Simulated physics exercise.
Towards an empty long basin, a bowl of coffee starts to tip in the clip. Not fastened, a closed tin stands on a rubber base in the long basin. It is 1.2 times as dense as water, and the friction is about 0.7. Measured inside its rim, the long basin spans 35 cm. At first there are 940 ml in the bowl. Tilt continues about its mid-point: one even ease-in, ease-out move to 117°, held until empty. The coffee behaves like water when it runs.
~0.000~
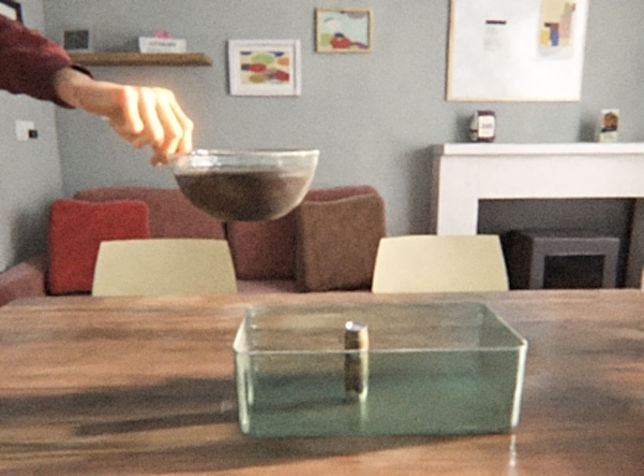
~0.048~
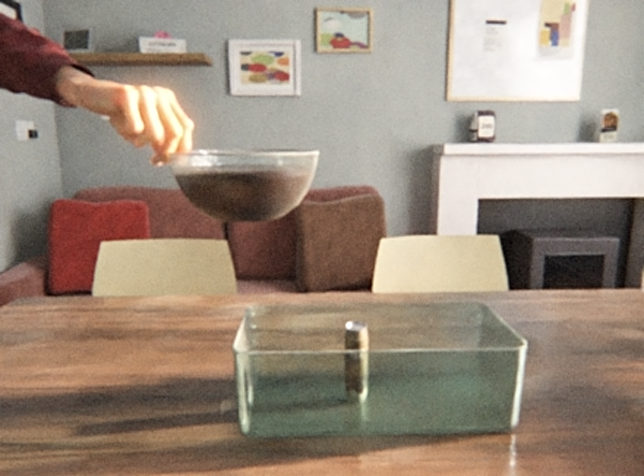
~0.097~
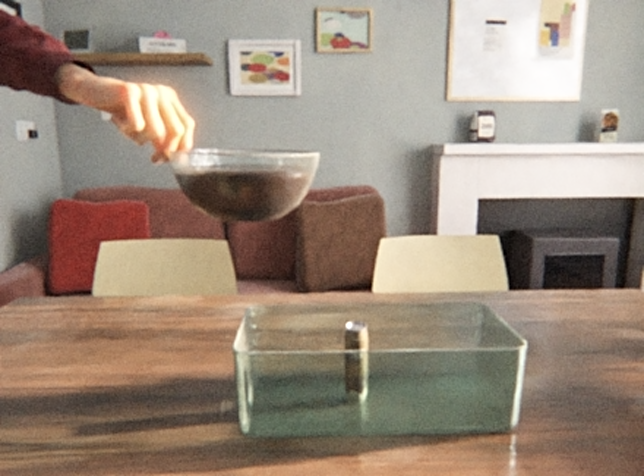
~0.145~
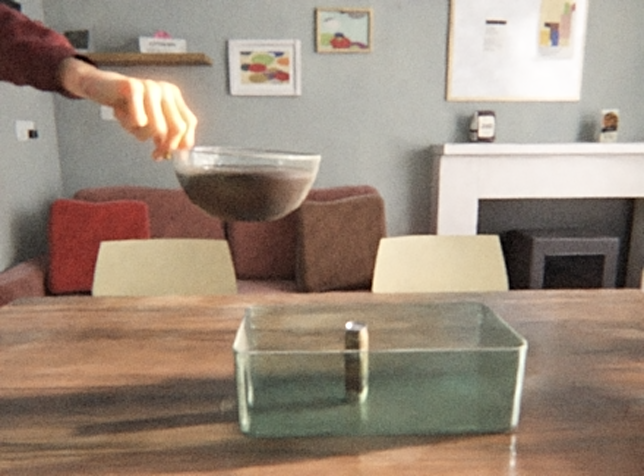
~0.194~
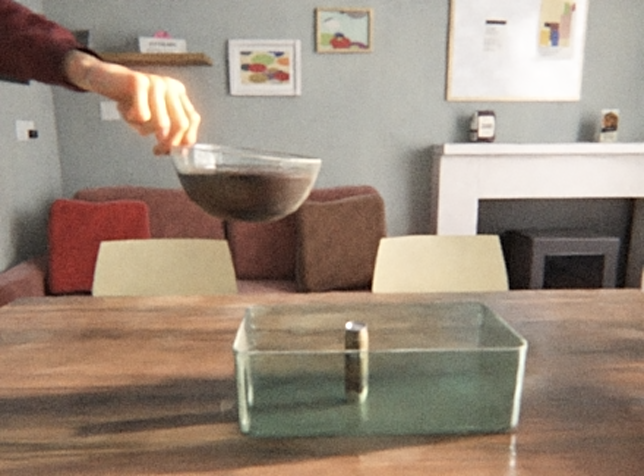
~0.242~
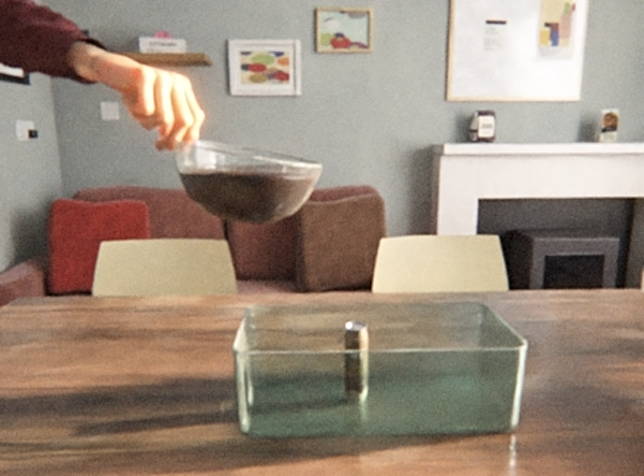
In a living room, a hand holds a glass bowl of dark liquid above and left of a clear rectangular basin with a small tin standing inside on a wooden table, then tilts the bowl slightly to the right.
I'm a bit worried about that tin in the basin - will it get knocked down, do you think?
No - it will stay erect.
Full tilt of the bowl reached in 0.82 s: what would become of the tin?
The tin stays on its base.
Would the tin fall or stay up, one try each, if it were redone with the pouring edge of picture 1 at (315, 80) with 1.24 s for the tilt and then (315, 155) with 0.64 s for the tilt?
Trial 1 - tin stays standing; trial 2 - tin tips.
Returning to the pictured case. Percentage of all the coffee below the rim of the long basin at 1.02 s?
Roughly 94 %.
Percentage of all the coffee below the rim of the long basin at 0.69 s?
I'd estimate some 16 percent of the liquid.
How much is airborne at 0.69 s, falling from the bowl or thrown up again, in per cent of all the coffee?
Some 42 per cent.
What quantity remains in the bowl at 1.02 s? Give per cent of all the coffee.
0 %.
After 0.69 s the tilt is 69° and 41 per cent is still to pour; the tin stands where it began.
After 1.02 s the tilt is 108° and 0 per cent is still to pour; the tin stands where it began.
After 1.37 s the tilt is 117° and 0 per cent is still to pour; the tin stands where it began.
After 1.74 s the tilt is 117° and 0 per cent is still to pour; the tin stands where it began.
In the end the tin stands where it began.
